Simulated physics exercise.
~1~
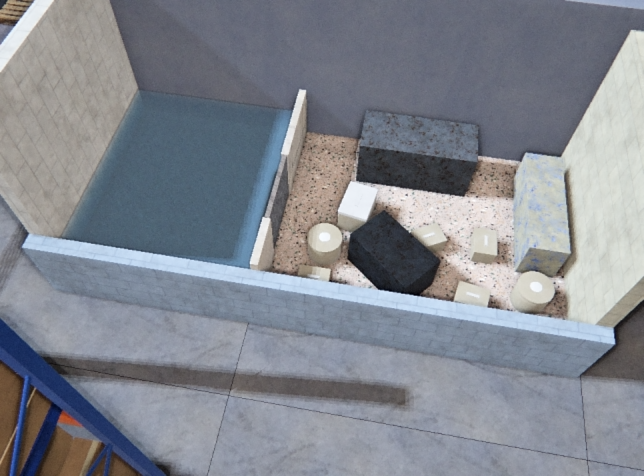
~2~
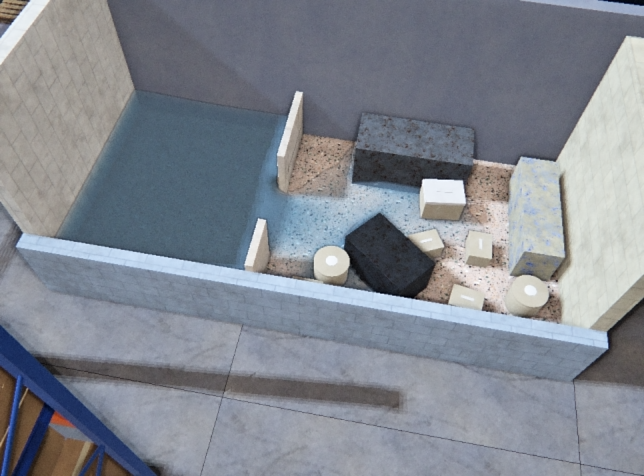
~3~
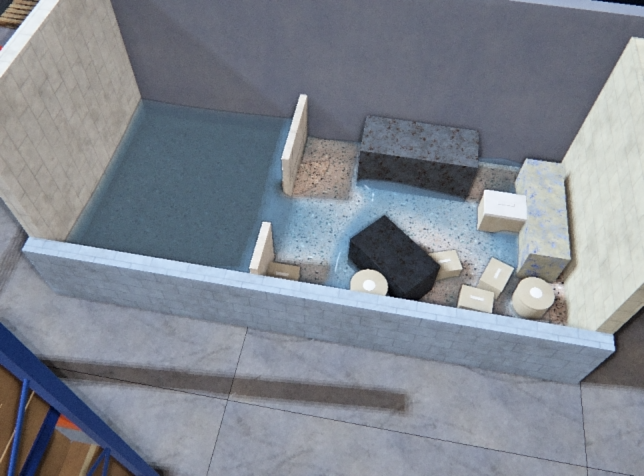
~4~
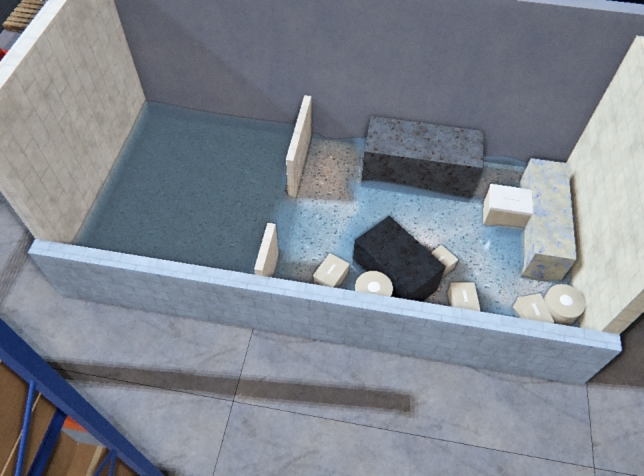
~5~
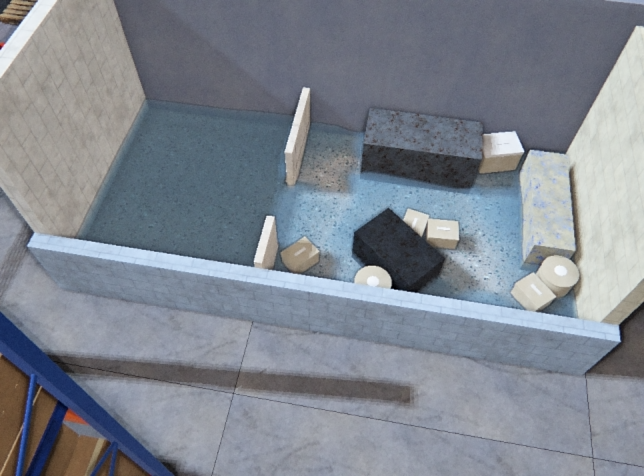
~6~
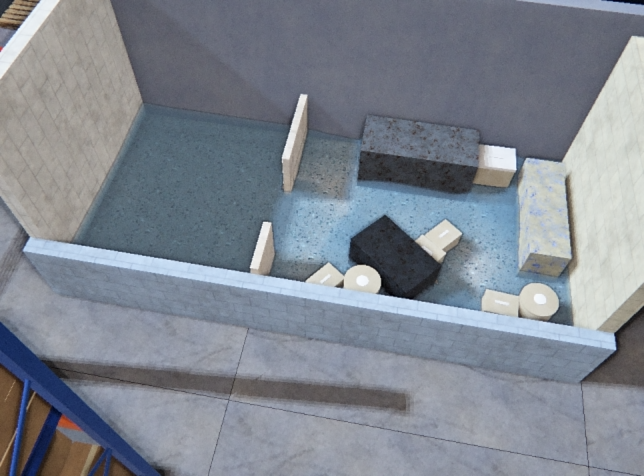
Blue-grey water fills the left side of a long, pale-walled basin, seen from high above on a grey tiled floor, with a slightly swaying view. Right of a cream partition, small cream boxes and round tubs stand around a black block, near a dark speckled block and a mottled grey one. The partition's middle opens and water spreads rightward over the speckled floor, pushing a white box to the right. As it covers the floor, the boxes and tubs drift and turn. Finally, the white box rests beside the dark block at the back, while others cluster near the black block and front wall, all upright.
